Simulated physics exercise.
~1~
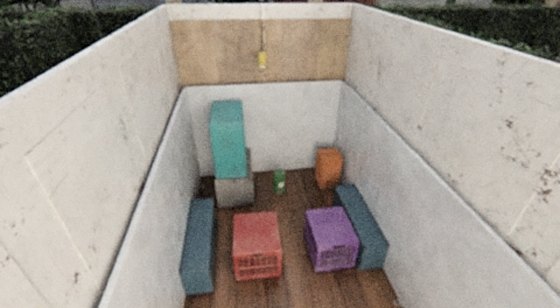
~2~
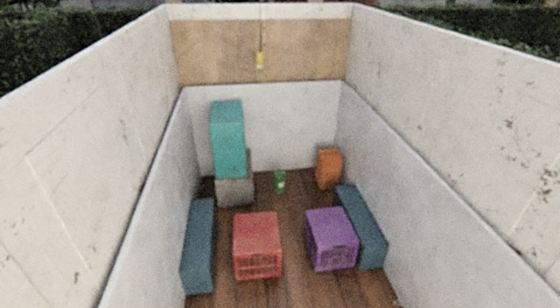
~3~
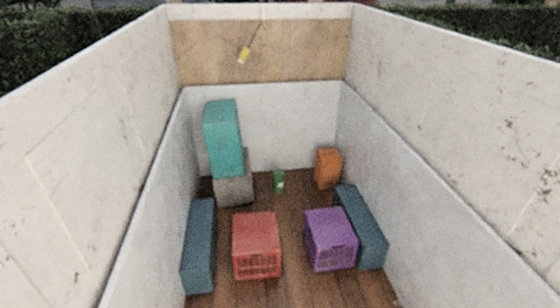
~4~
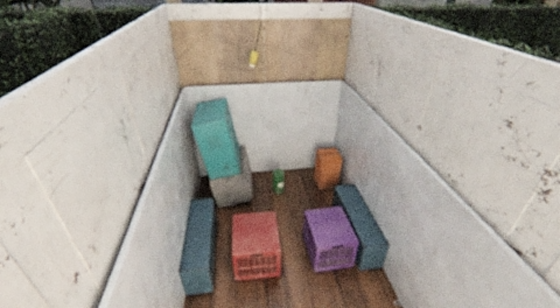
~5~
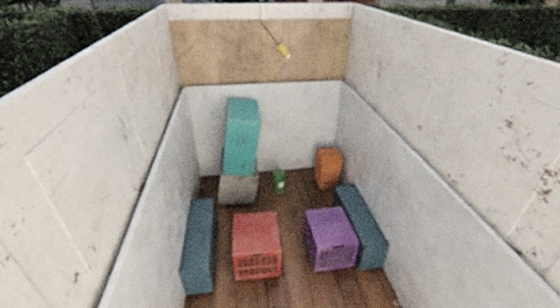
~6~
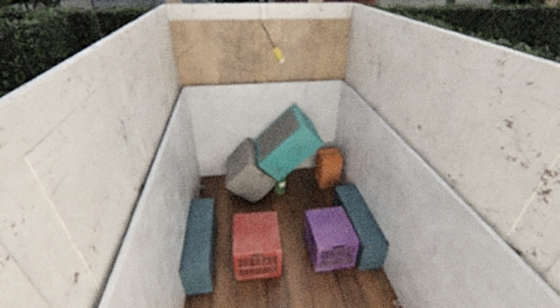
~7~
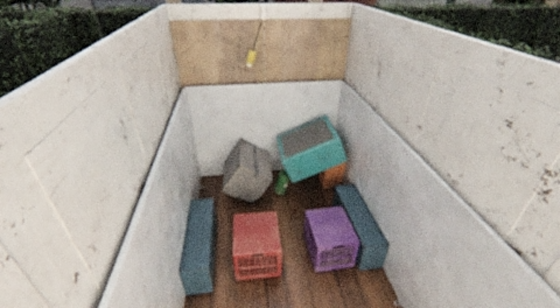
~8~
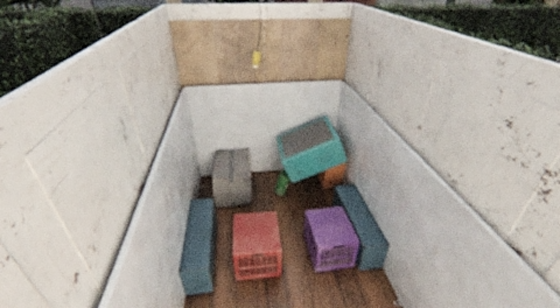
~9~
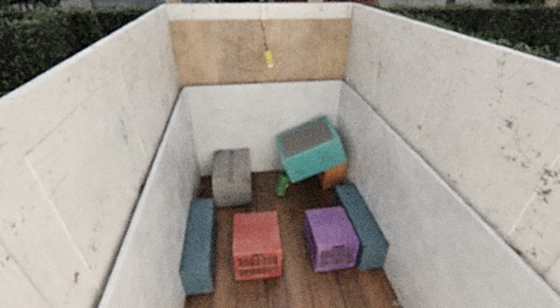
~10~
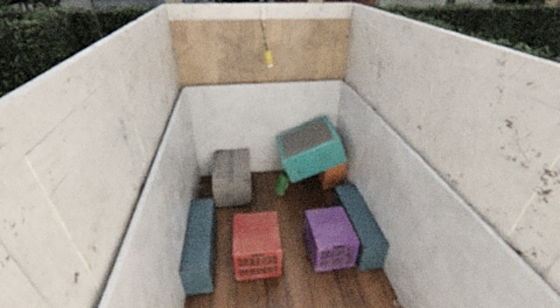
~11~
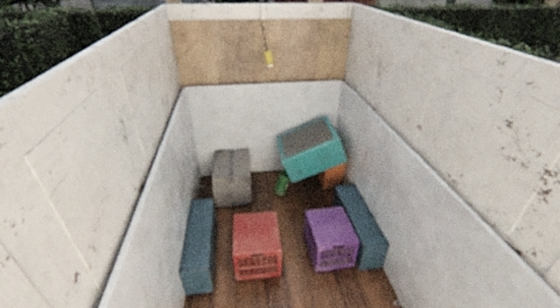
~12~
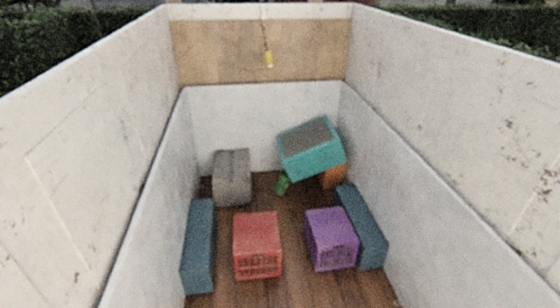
At first, a tall turquoise block stands on a grey box at the back left of a walled bay, with a small green canister and an orange box nearby and red and purple chests in front. A yellow lamp hangs above and swings as the turquoise block leans left. The block then tips back to the right, and the grey box tilts with it. The turquoise block topples off toward the orange box, and the canister leans over. The grey box settles back down on the left. Finally, the turquoise block rests tilted against the orange box, while both chests remain in place.
